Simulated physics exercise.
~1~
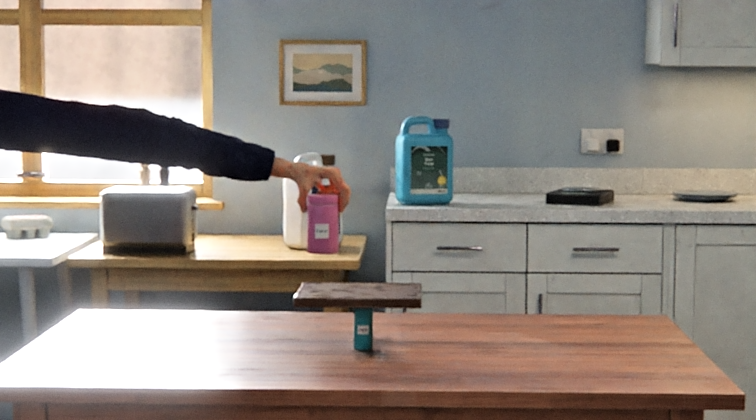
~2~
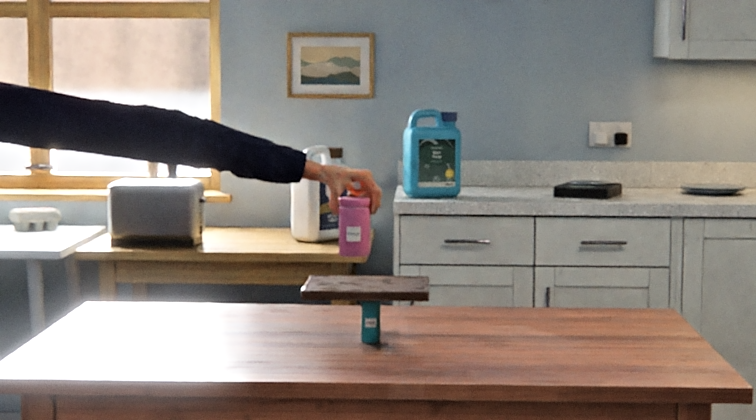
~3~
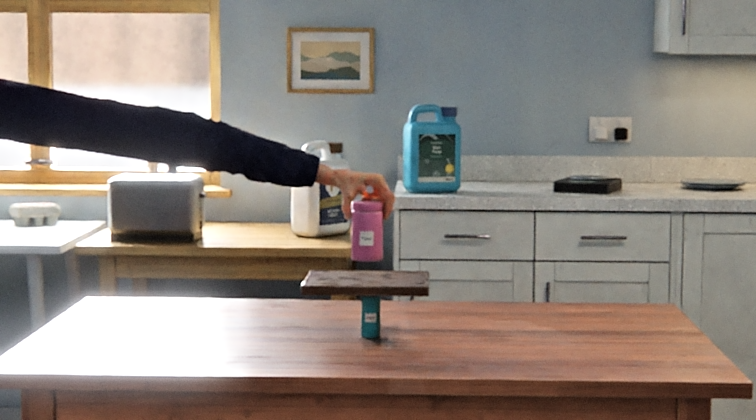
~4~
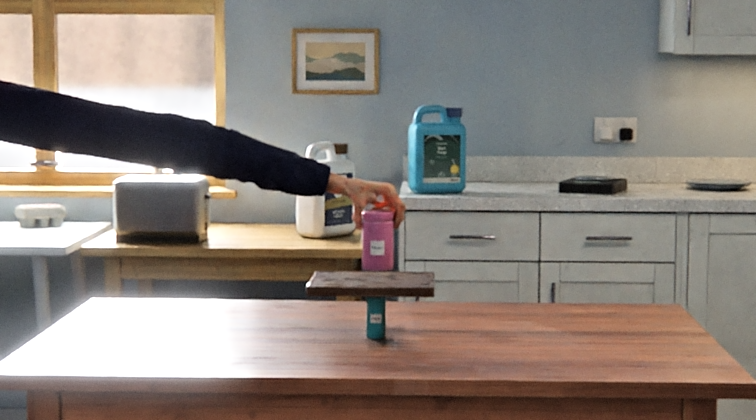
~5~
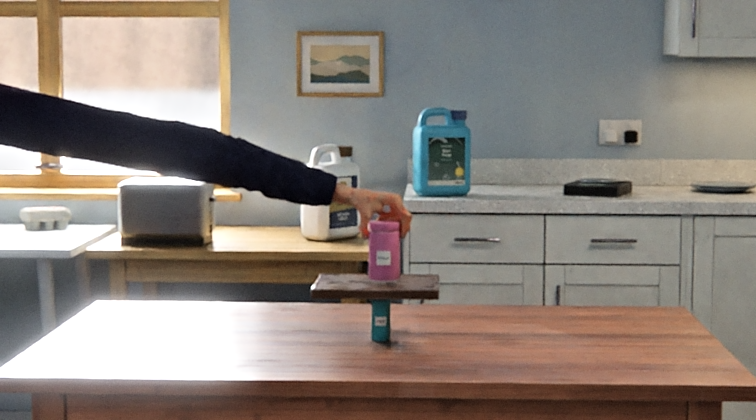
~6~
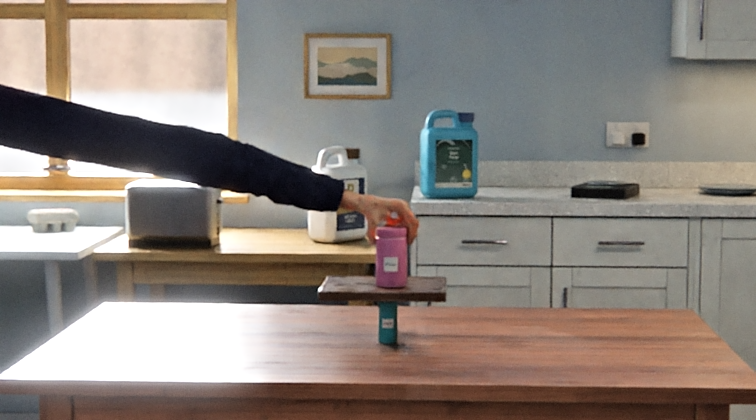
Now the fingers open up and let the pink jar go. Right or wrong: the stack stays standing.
Right.
Then, 0.20 s past the last view, nothing moves.
Then, 0.40 s past the last view, pink jar resting near (391, 257).
Finally, all 3 still in place. Final places as the last picture's camera would see them, pink jar near (391, 257). The stack stays up.
